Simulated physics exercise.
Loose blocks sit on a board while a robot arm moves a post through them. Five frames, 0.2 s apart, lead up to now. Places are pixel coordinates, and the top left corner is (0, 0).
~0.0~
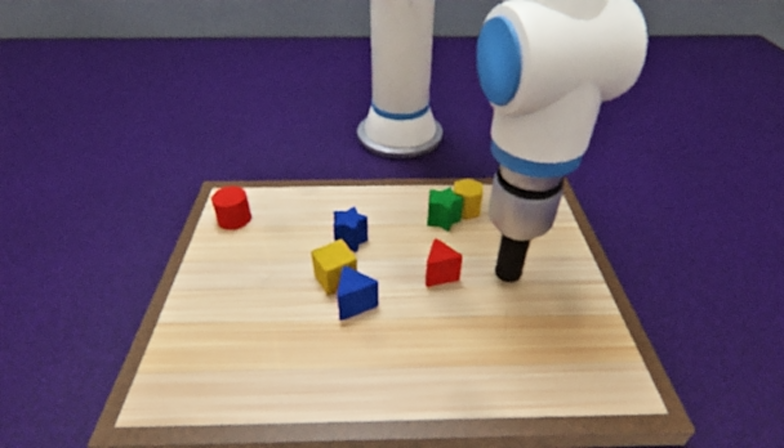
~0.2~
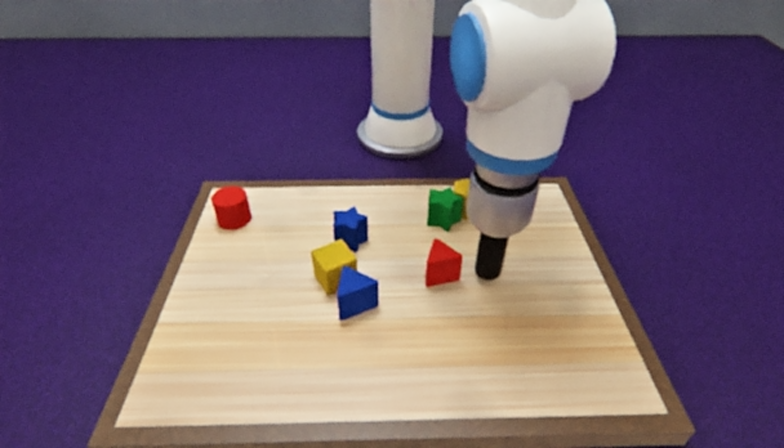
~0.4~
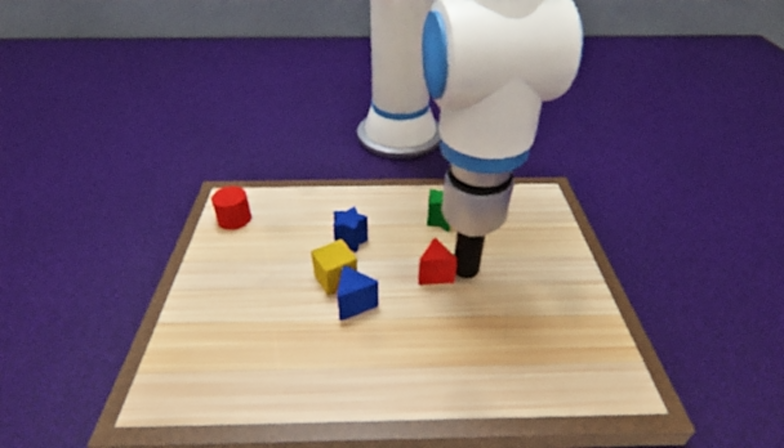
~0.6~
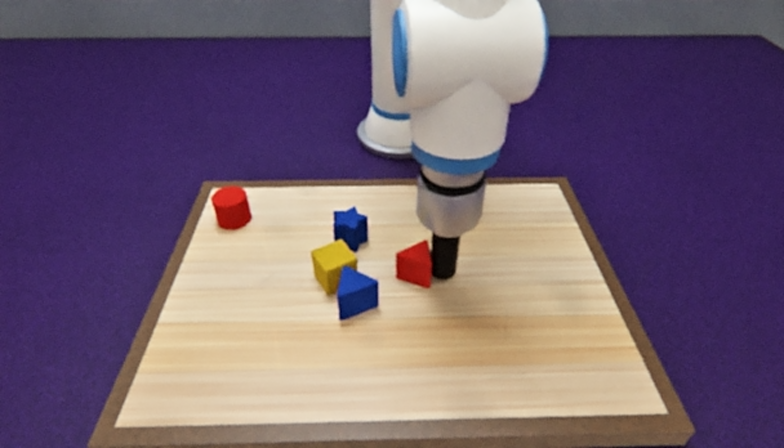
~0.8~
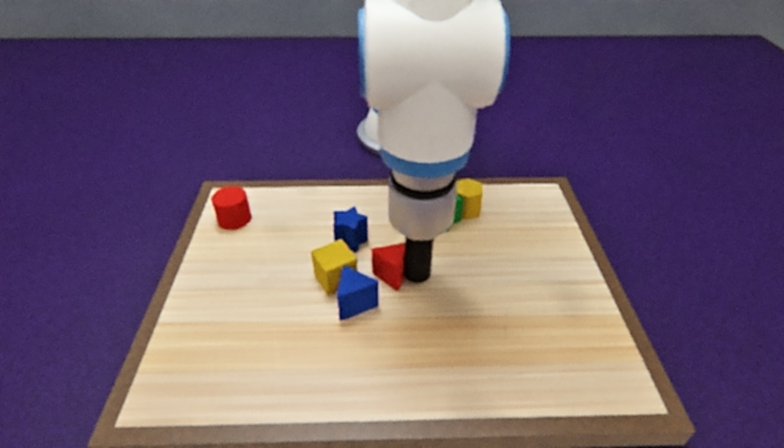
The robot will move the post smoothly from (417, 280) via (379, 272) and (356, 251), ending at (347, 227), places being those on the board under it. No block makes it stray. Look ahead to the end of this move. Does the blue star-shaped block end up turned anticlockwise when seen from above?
I believe not.
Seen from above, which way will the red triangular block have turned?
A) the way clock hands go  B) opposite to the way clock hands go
My pick is B.
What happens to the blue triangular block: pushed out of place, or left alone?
From what I can tell, it will keep its place.
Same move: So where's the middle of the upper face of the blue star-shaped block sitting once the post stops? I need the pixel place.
Its top middle is near (331, 192).
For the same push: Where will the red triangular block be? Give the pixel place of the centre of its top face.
Around (328, 231).
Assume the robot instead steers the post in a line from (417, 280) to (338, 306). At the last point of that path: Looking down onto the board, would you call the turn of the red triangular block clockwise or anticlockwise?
My answer: Clockwise.
What follows on the original path. One third of the way, post (378, 266); yellow square (328, 255), turned 15° anticlockwise; red triangular block (353, 242).
Two thirds of the way, post (355, 245); yellow square (324, 255), turned 20° anticlockwise; blue star-shaped block (341, 209), turned 40° clockwise; red triangular block (329, 231), turned 20° anticlockwise.
At the end, post (346, 222); yellow square (324, 255), turned 20° anticlockwise; blue star-shaped block (331, 192), turned 20° clockwise; blue triangular block not moved; red triangular block (328, 231), turned 30° anticlockwise.
